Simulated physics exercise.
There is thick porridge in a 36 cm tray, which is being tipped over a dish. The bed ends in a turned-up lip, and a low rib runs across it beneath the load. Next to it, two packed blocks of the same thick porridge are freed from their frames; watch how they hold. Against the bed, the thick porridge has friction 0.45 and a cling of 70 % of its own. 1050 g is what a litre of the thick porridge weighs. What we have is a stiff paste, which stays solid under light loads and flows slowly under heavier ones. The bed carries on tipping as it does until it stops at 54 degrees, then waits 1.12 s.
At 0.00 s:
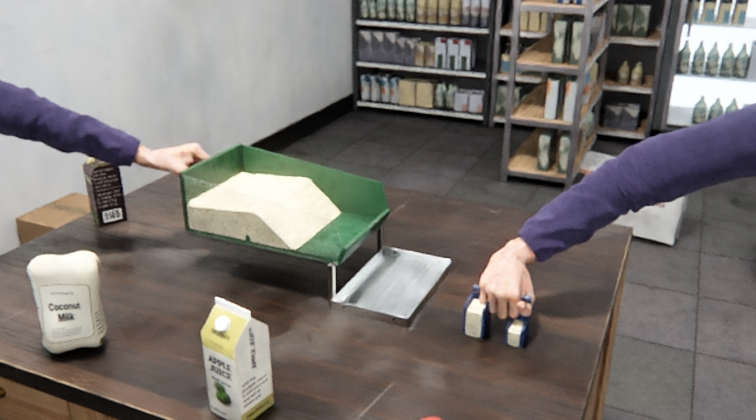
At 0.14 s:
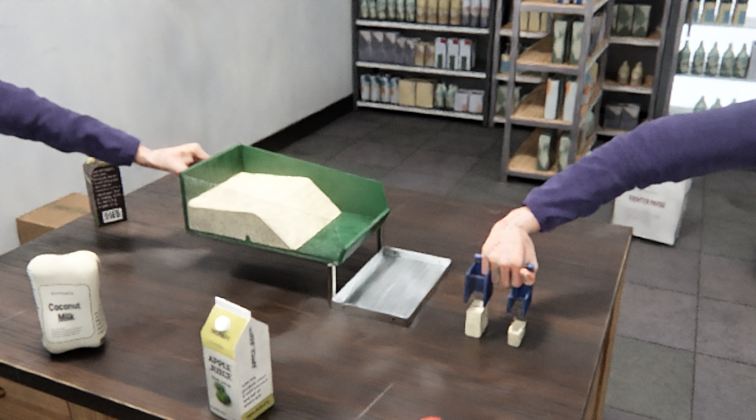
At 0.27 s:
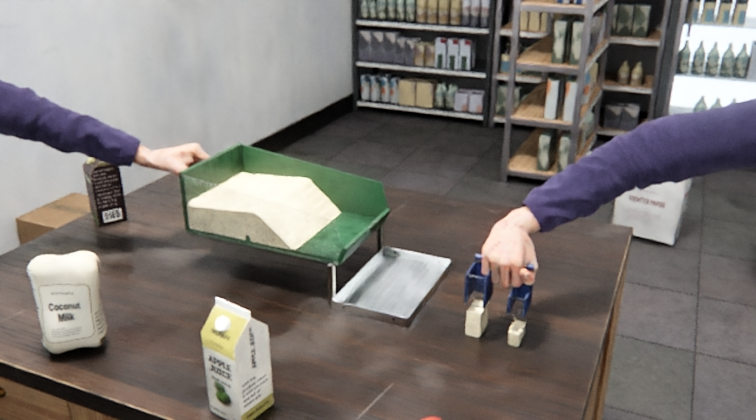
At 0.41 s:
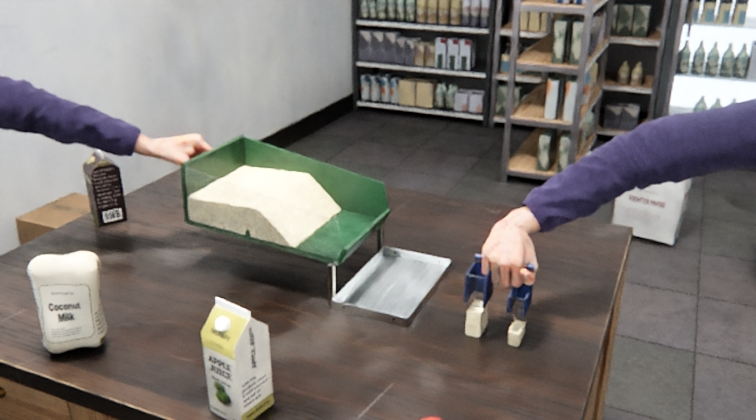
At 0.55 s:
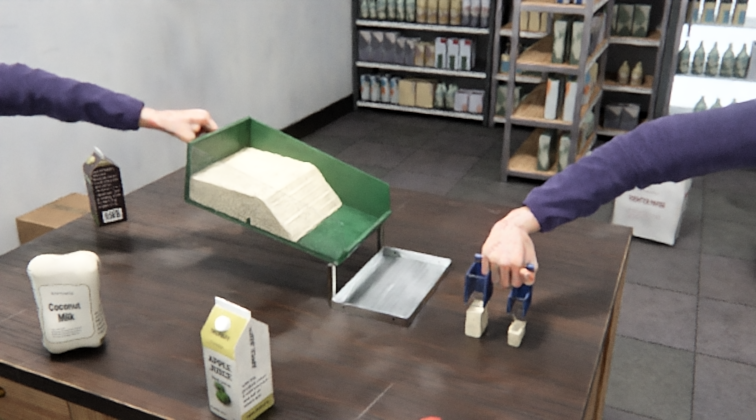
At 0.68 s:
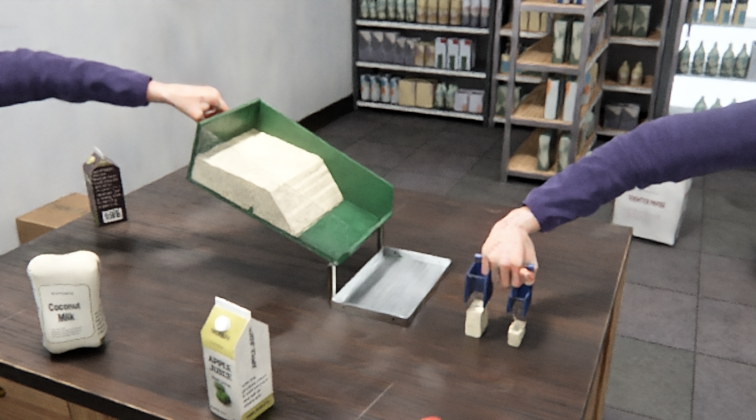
In a shop with stocked shelves and a grey tiled floor, a fixed view looks down on a dark wooden table. A green tray holding a pale mass stands behind a grey dish, with a coconut milk bottle, an apple juice carton and a dark carton at left. The right hand lifts blue holders off two small pale blocks, then the left hand raises the tray's left end steadily.
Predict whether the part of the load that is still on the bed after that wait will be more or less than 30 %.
It will be less.
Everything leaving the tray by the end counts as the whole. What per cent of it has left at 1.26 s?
That figure sits at some 10 percent.
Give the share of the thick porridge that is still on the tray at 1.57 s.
Roughly 10 percent.
After 0.94 s, the tilt is 35 degrees and 100 % is on the bed.
After 1.26 s, the tilt is 53 degrees and 94 % is on the bed.
After 1.57 s, the tilt is 54 degrees and 10 % is on the bed.
After 1.88 s, the tilt is 54 degrees and 9 % is on the bed.
After 2.44 s, at the end, the tilt is 54 degrees and 9 % is on the bed.
